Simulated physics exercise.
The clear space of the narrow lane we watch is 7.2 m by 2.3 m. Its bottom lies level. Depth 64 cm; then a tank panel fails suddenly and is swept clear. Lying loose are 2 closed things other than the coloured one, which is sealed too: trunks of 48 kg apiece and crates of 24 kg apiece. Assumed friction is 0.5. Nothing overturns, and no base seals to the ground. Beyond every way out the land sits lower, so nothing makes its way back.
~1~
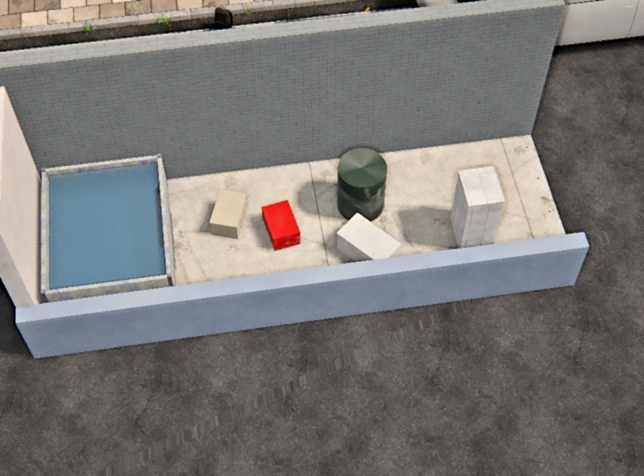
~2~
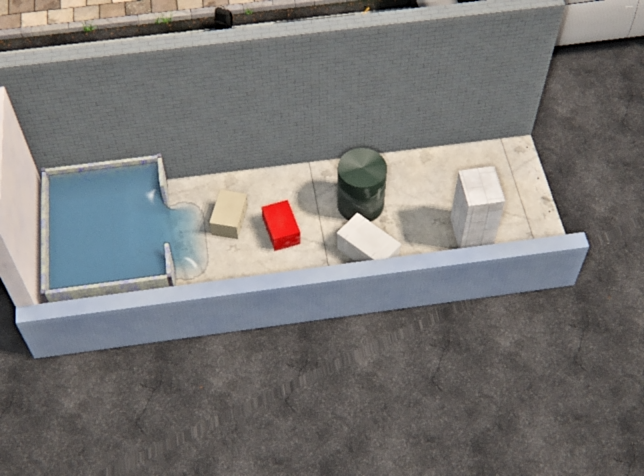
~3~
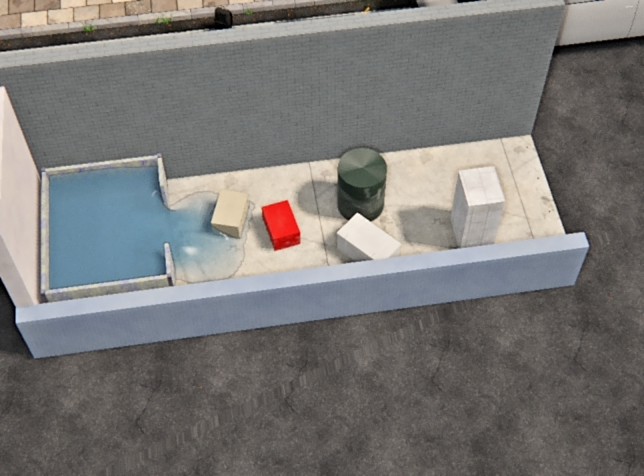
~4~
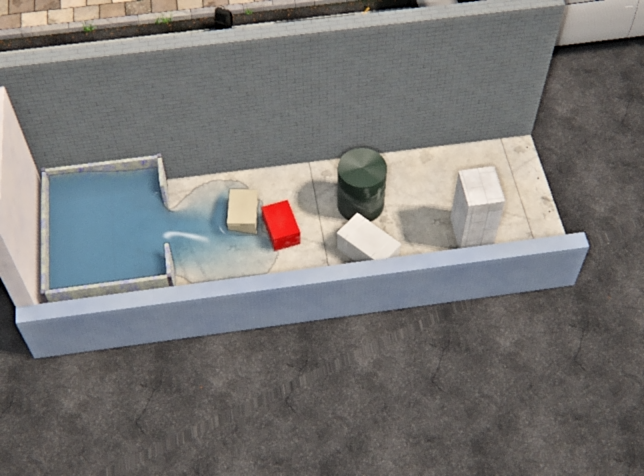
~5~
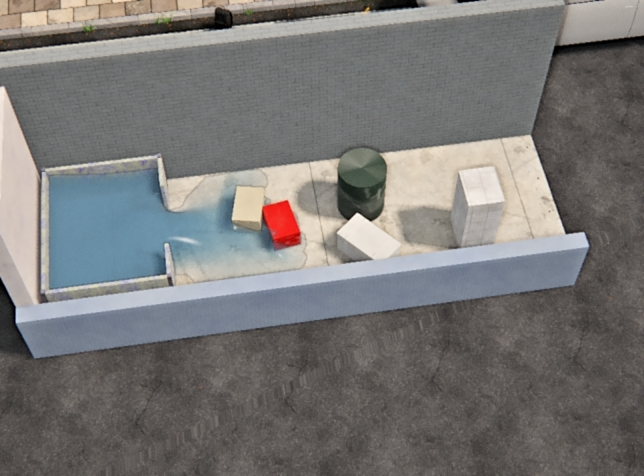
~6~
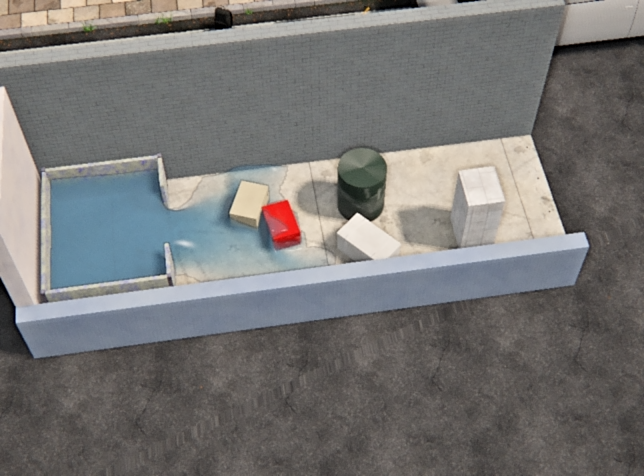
In the video, water pours from an open gap in a pool at the left and spreads rightward across a pale walled floor, pushing a tan box slightly right toward a red crate, which stays in place as water surrounds it.
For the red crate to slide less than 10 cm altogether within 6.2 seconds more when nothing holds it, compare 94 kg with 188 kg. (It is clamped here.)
Most likely only the high figure is fine.
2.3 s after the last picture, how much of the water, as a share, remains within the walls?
Still held: Near 94 %.
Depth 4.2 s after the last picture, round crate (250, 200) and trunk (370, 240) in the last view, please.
11 and 9 cm.
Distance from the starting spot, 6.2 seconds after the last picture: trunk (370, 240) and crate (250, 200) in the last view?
Answer, in order asked: 80 cm, 150 cm.
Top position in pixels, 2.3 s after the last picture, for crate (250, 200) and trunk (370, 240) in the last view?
(329, 162) and (402, 211), roughly.
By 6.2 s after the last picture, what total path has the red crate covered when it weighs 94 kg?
It covers about 60 cm altogether.
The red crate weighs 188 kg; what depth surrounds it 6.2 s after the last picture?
Close to 13 cm deep.
Then, 0.6 s after the last picture the red crate would be 37 cm from its start with 94 kg and 1 cm from its start with 188 kg; 14 cm of water round it then.
Then, 2.3 s after the last picture the red crate would be 56 cm from its start with 94 kg and 1 cm from its start with 188 kg; 13 cm of water round it then.
Then, 4.2 s after the last picture the red crate would be 56 cm from its start with 94 kg and 1 cm from its start with 188 kg; 15 cm of water round it then.
Then, 6.2 s after the last picture the red crate would be 56 cm from its start with 94 kg and 1 cm from its start with 188 kg; 13 cm of water round it then.
